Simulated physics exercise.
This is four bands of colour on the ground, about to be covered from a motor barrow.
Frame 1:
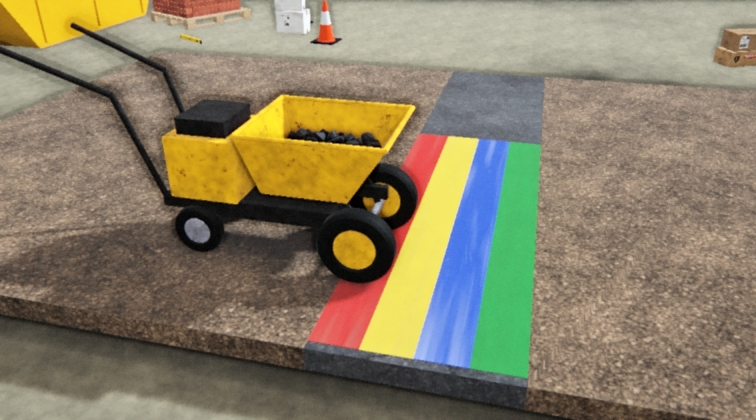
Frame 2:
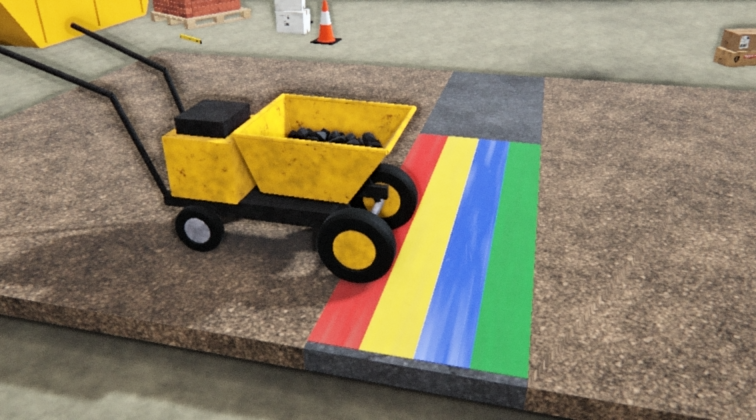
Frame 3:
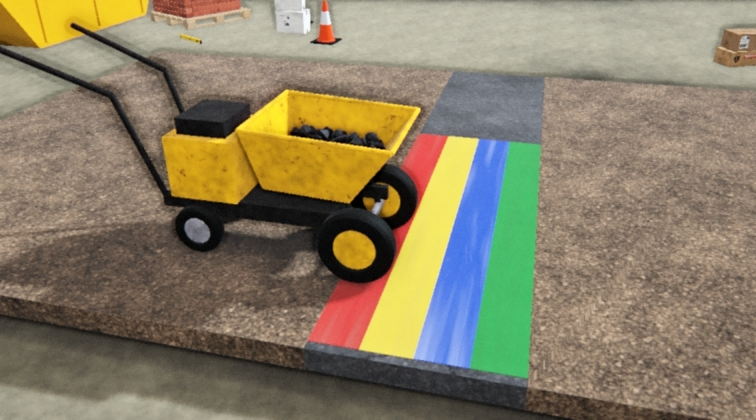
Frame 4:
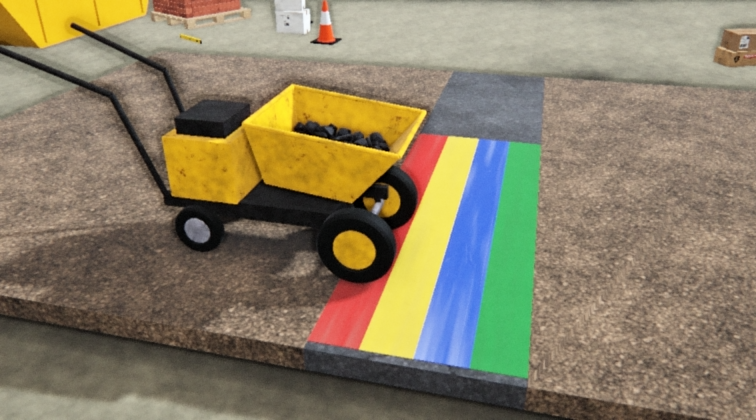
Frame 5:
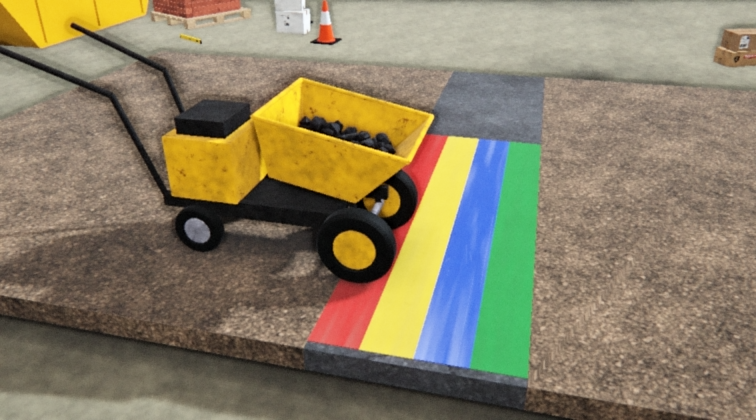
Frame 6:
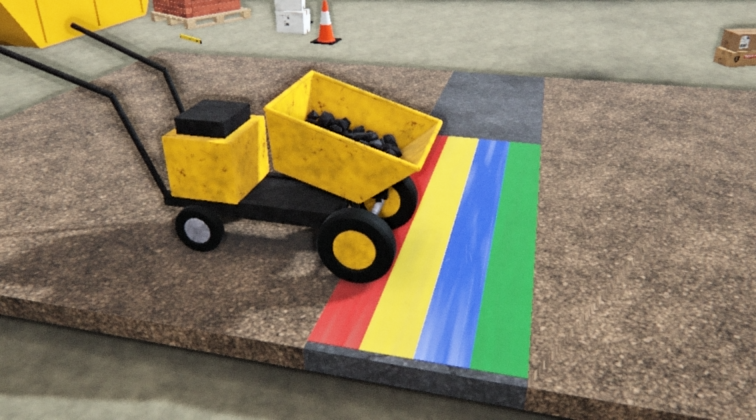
A yellow motor barrow with black handles and a skip of black coal lumps stands left of centre on a brown gritty slab in a work yard, seen from above at an angle. To its right, red, yellow, blue and green bands lie side by side, with an orange cone and boxes behind. The skip starts level, then tilts gradually forward to the right, while the wheels and camera stay still.
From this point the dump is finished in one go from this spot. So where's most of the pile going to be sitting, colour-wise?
Most of it sits on green.
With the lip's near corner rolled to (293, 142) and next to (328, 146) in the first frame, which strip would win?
Case 1 - the strip in yellow; case 2 - the strip in blue.
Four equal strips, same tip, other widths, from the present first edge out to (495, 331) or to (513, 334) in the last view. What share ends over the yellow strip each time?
The first one comes out at 0 percent, while the second comes out at 0 percent.
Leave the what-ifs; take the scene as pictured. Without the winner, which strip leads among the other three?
I'd say the blue strip.
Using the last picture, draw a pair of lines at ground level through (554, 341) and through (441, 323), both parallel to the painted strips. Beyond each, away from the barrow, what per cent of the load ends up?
Close to 10 per cent, then close to 80 per cent.
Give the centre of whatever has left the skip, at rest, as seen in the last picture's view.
Roughly at pixel (502, 264).
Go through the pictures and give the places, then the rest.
Lip of the skip near (385, 151), level; top of the load near (324, 150), lumps of coal; red strip near (352, 305); yellow strip near (401, 312); blue strip near (451, 320); green strip near (504, 328), in the first picture.
Lip of the skip near (387, 152), level; top of the load near (325, 150), in the second picture.
Lip of the skip near (391, 154), tipped barely; top of the load near (315, 148), in the third picture.
Lip of the skip near (398, 157), tipped a little; top of the load near (320, 145), in the fourth picture.
Lip of the skip near (408, 162), tipped a little; top of the load near (317, 142), in the fifth picture.
Lip of the skip near (418, 169), tipped clearly; top of the load near (325, 138); red strip near (352, 305); yellow strip near (401, 312); blue strip near (451, 320); green strip near (504, 328), in the sixth picture.
Shortly afterwards, skip tipped steeply; the whole lot in the skip.
Next, skip tipped right over; all but a few in the skip; only a few over the blue strip; only a few over the green strip.
Some moments later, skip tipped right over; near a third in the skip; a little over the blue strip; near half over the green strip; a little off the paint.
In the end, skip tipped right over; near a quarter in the skip; none at all over the red strip; none at all over the yellow strip; near a quarter over the blue strip; near half over the green strip; a little off the paint.
